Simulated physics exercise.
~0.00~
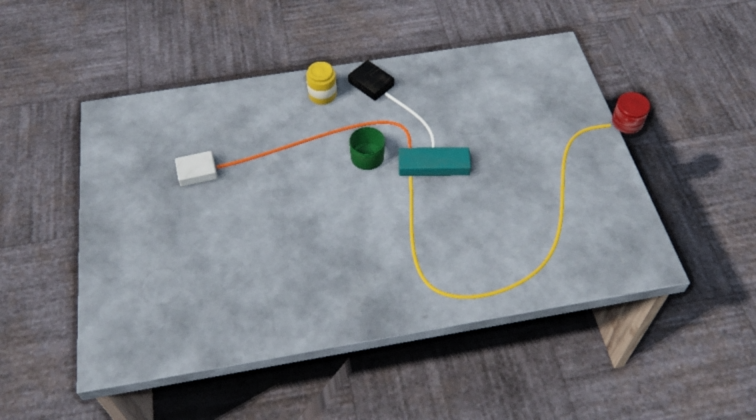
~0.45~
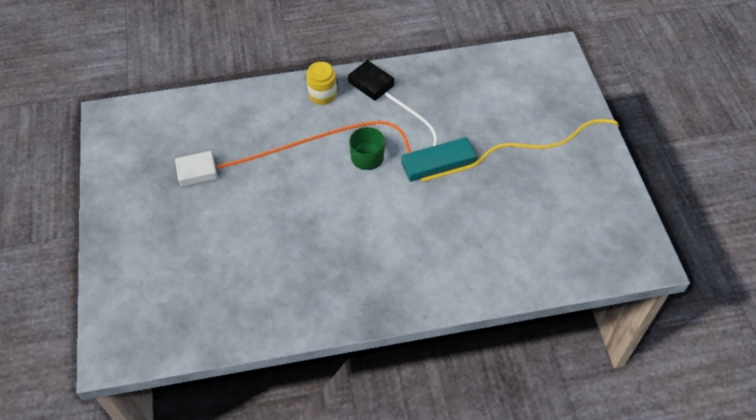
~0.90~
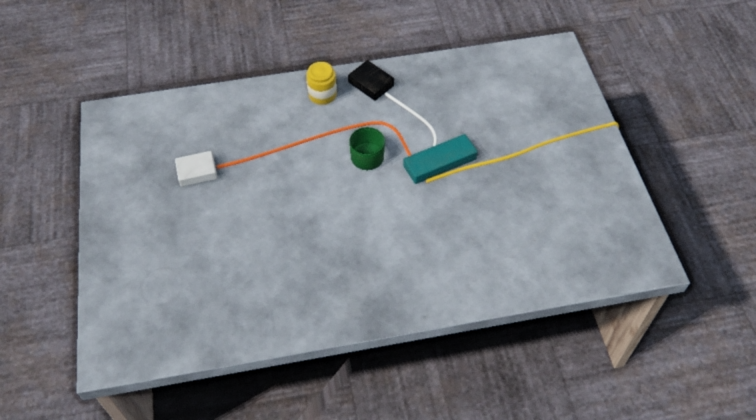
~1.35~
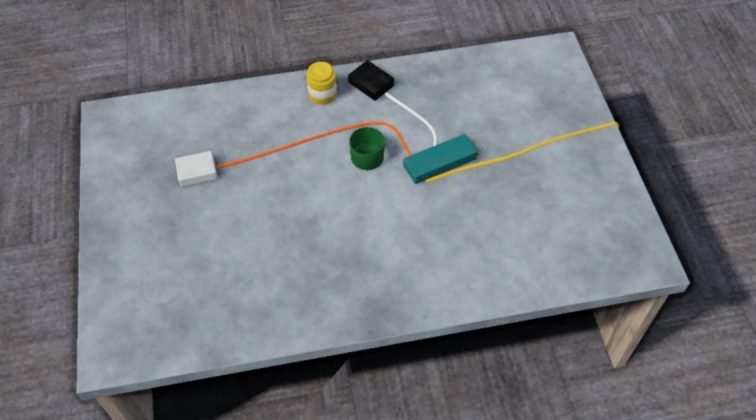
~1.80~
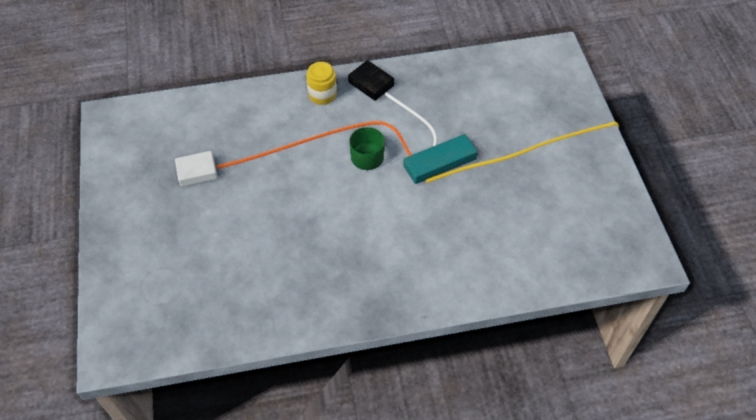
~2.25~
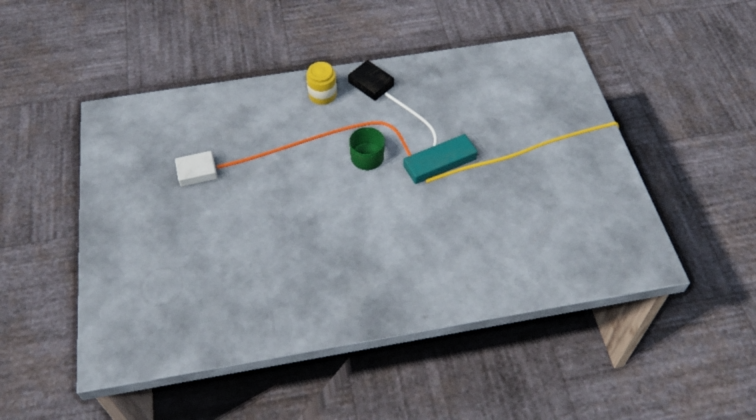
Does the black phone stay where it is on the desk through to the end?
Yes, the black phone keeps its place near the back edge of the desk.
